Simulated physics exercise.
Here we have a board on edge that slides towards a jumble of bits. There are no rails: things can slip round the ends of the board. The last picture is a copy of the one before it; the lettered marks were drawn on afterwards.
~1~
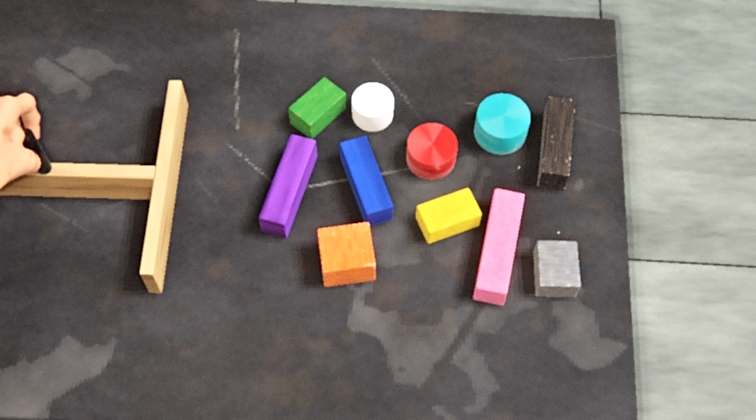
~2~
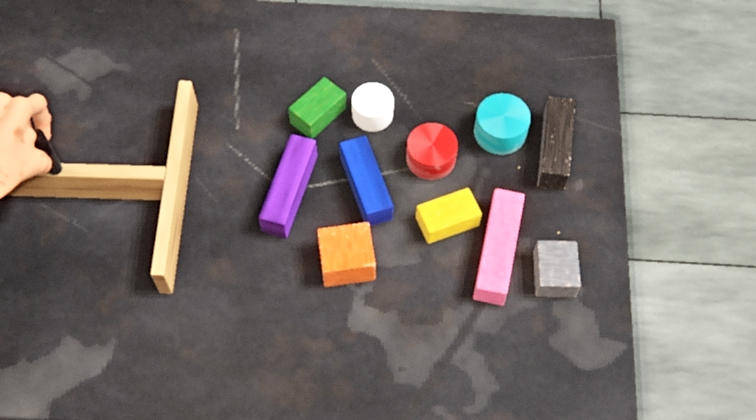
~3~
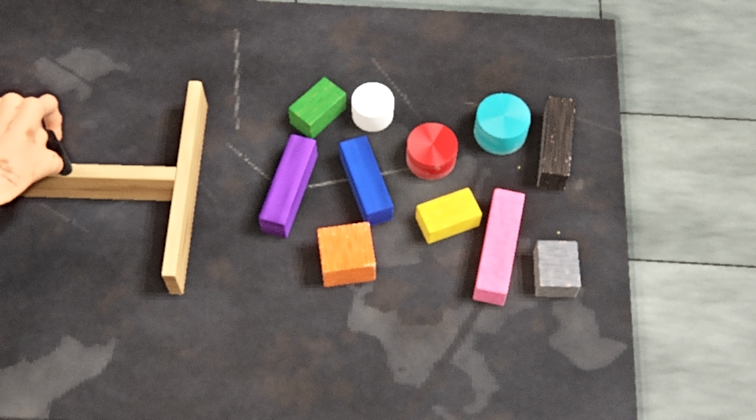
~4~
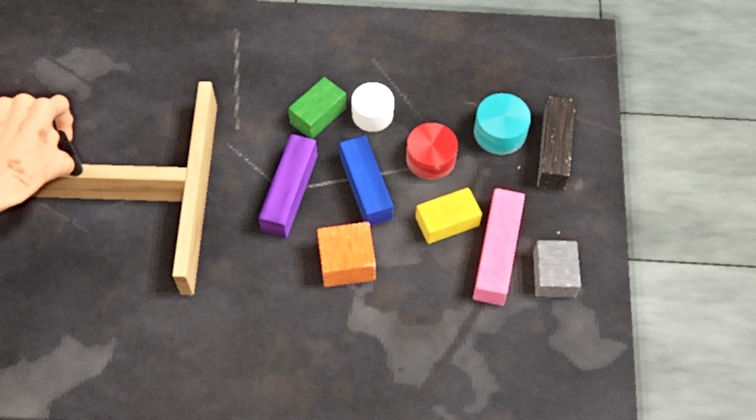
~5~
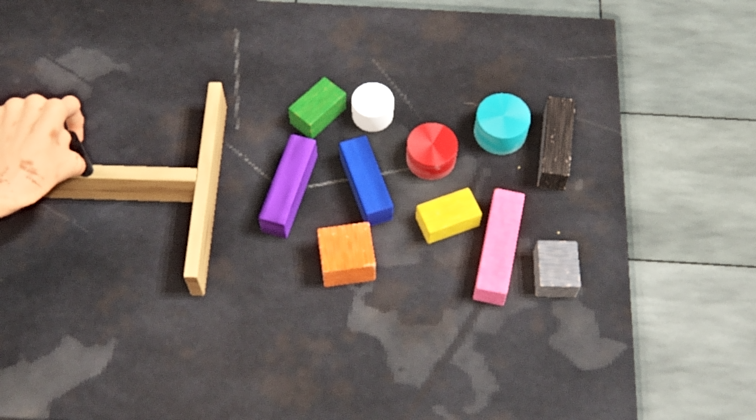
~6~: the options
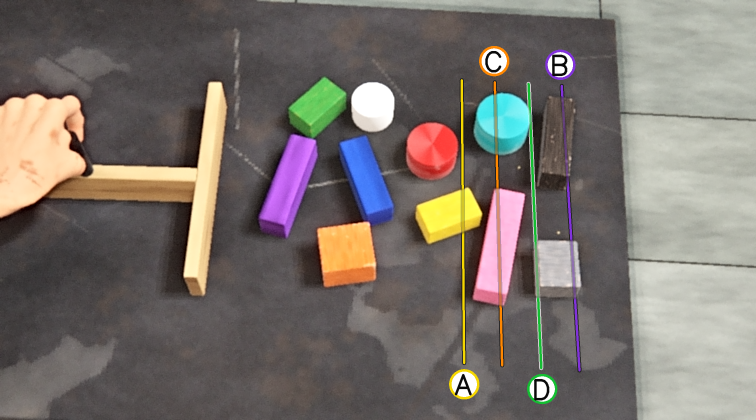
A dark, scuffed tabletop with pale smudges and chalky marks is seen from above, with grey planks beyond its right edge. A hand at the left holds a T-shaped wooden pusher, while green, white, purple, blue, red, orange, yellow, turquoise, pink, black and grey blocks and cylinders lie scattered right of it. The hand slides the pusher slowly rightward, narrowing the gap, while the pieces and camera stay still.
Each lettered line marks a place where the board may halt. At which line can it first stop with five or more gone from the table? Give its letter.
Enough have fallen by B.
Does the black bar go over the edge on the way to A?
No.
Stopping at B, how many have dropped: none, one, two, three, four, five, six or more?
By then, five.
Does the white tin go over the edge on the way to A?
No.
On the marked copy, A at (463, 212); B at (570, 218); C at (498, 214); D at (535, 216).
With B. Early on, board (335, 182); green block (362, 100); white tin (399, 105).
Further on, board (467, 190); grey block (590, 286); black bar (578, 141).
At the end, board (572, 196); black bar over the edge; pink bar over the edge; five fallen.
As for the rest, A drops none; C drops none; D drops only two.
